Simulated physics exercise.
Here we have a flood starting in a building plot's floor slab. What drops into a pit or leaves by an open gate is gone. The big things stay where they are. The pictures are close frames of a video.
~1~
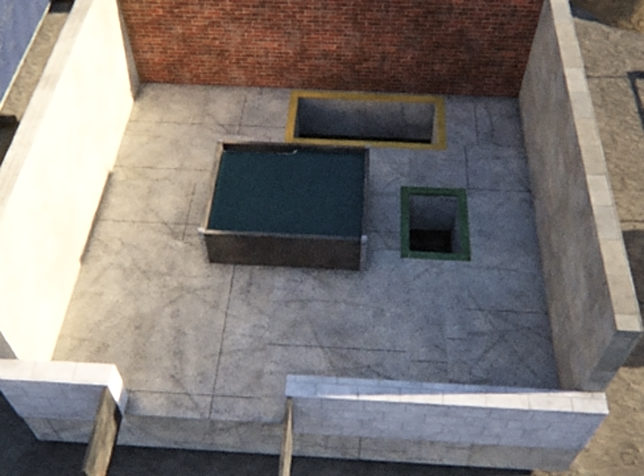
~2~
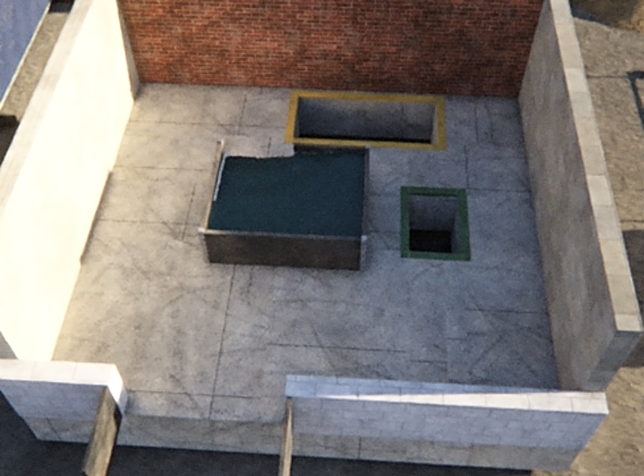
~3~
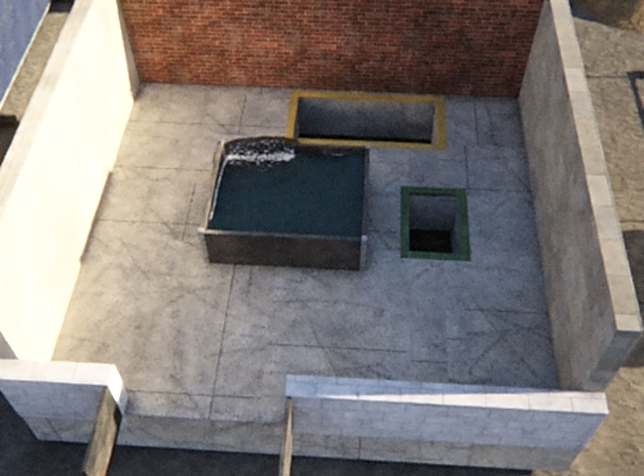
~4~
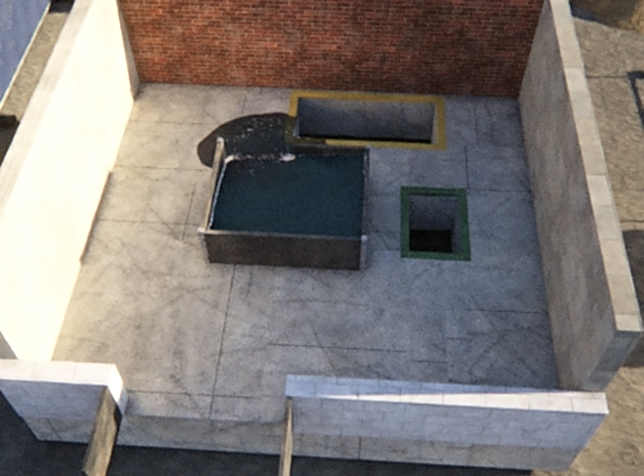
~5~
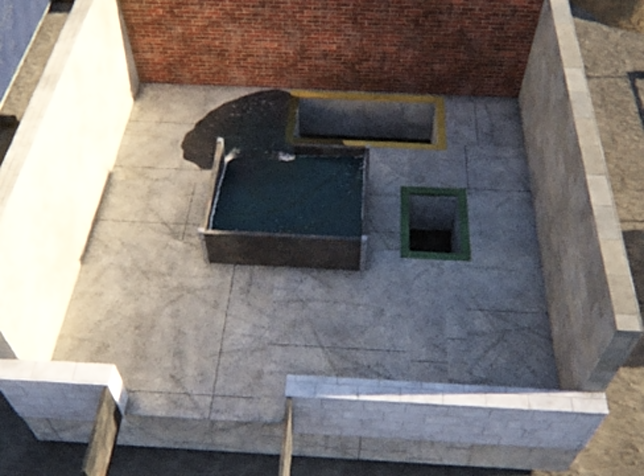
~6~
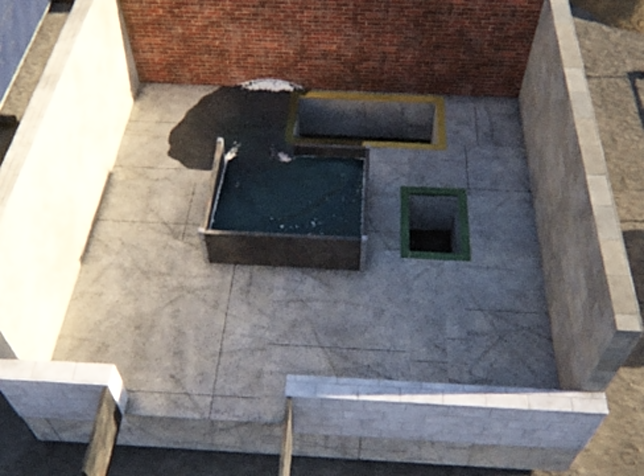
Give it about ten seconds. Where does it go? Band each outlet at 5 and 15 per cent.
The gate takes between 5 and 15 %; the yellow pit takes over 15 %; the green pit takes under 5 %.
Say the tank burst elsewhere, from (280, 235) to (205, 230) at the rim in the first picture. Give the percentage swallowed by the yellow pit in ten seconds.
Roughly, in per cent: Yellow 2.
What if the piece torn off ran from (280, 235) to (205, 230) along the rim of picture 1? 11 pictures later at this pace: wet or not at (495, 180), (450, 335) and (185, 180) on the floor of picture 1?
In that order: Free of water, clear, dry.
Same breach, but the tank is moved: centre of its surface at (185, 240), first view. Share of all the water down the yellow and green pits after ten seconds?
In per cent: Yellow 50, green 2.
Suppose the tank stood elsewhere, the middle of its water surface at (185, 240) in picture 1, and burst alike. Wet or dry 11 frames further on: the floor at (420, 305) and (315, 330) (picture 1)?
As listed: Clear, dry.
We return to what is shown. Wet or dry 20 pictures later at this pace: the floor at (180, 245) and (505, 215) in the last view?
In that order: Flooded, no water.
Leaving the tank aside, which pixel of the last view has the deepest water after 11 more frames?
I would point to (140, 86).
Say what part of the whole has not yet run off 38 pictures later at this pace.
Close to 66 %.
A moment on, water covers 15 % of the floor; the gate 0 %, the yellow pit 5 %, the green pit 0 %.
Next, water covers 20 % of the floor; the gate 0 %, the yellow pit 12 %, the green pit 0 %.
Then, water covers 35 % of the floor; the gate 0 %, the yellow pit 21 %, the green pit 0 %.
Later, water covers 45 % of the floor; the gate 3 %, the yellow pit 31 %, the green pit 0 %.
In the end, water covers 55 % of the floor; the gate 11 %, the yellow pit 40 %, the green pit 0 %.
